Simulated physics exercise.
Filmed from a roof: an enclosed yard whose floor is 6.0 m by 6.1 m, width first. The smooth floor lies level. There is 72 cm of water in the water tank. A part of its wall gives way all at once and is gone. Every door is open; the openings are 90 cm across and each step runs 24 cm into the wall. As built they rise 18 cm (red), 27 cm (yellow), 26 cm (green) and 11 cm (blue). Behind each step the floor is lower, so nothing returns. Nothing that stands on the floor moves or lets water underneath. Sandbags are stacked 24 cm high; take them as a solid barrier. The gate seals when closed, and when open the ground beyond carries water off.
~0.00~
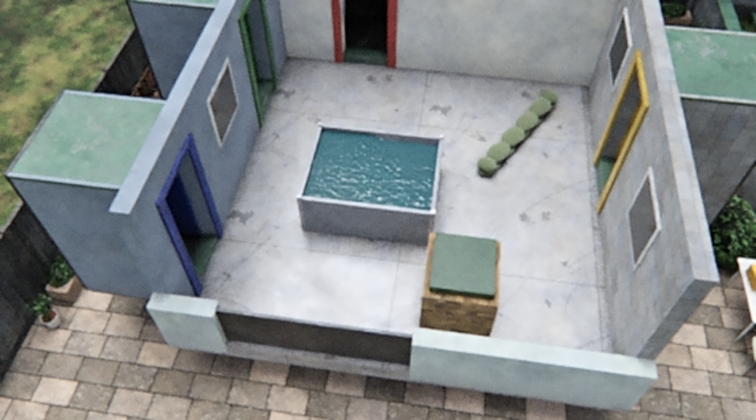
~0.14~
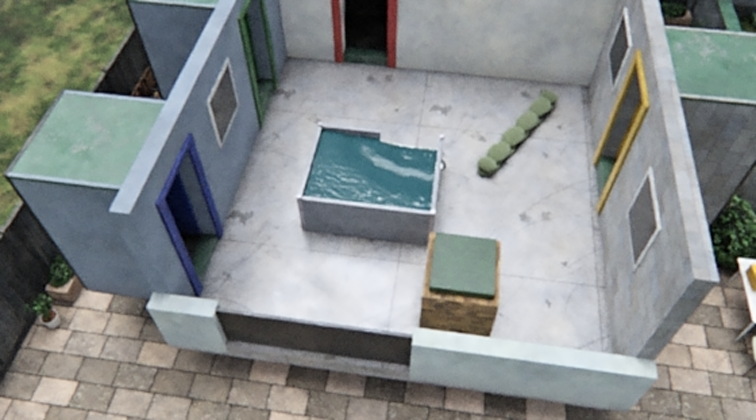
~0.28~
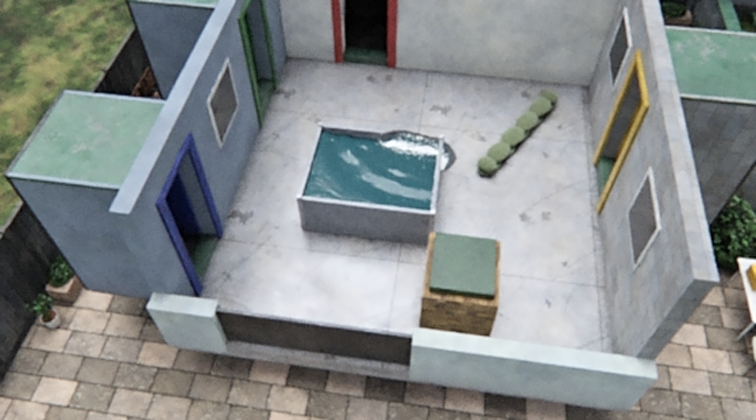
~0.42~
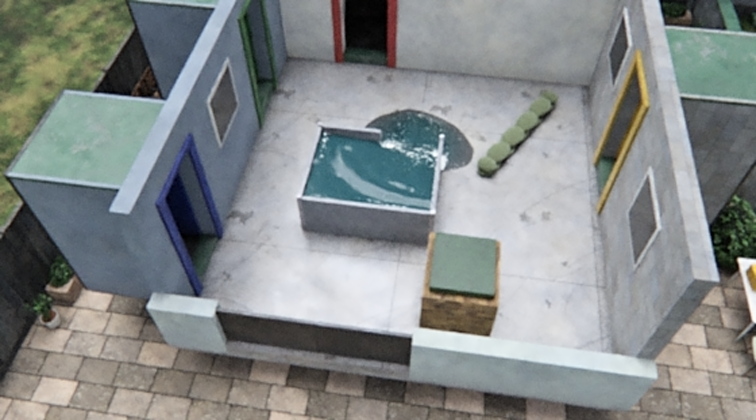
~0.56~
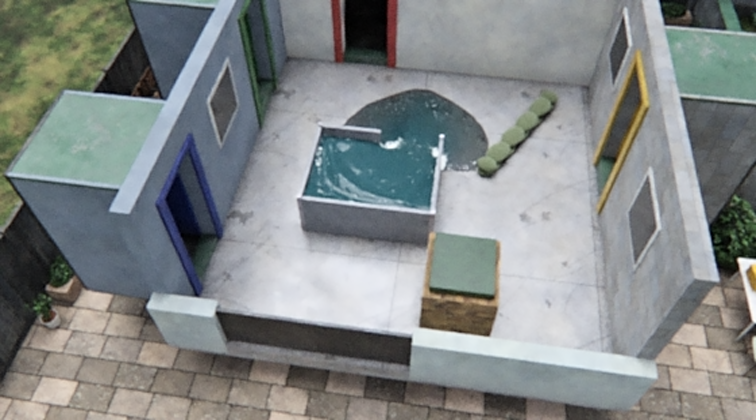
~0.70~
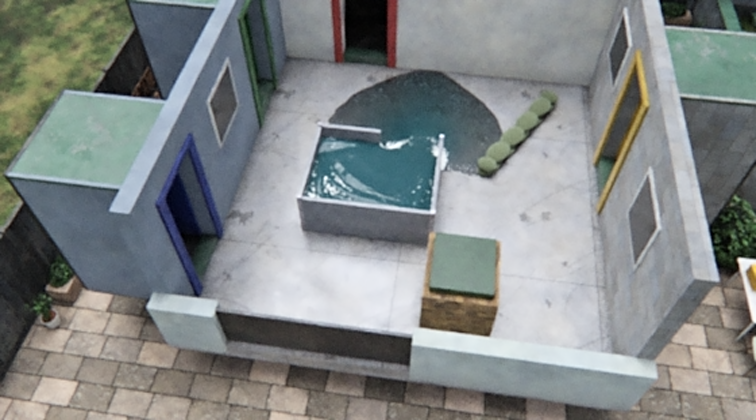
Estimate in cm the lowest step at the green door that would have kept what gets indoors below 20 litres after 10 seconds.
Some 8 cm above the ground.
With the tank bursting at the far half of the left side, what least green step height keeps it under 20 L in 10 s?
About 12.5 cm.
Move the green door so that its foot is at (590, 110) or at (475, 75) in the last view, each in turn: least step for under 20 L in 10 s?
About 20 and 23 cm.
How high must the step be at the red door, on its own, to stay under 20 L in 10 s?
About 16 cm at red.
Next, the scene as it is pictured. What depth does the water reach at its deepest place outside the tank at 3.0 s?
About 30 cm.
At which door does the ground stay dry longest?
Last comes the blue one.
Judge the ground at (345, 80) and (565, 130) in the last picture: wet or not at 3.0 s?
In turn: Under water, wet.
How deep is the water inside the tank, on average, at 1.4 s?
Some 45 cm.
After 1.4 s water covers 25 % of the floor, deepest (36 cm) near (415, 162); it has not reached the green door.
After 3.0 s water covers 40 % of the floor, deepest (30 cm) near (578, 90); 11 cm at the green door, 0 litres in over its 26 cm step.
After 10.0 s water covers 95 % of the floor, deepest (14 cm) near (188, 324); 8 cm at the green door, 0 litres in over its 26 cm step.
At the green door as built, the water arrived by 2.2 s and peaked near 12 cm at 3.8 s.
With a step of 7 cm, 35 litres would have come in within the 10 s; with 9.5 cm, 9 litres. So under 20 litres takes about 8 cm.
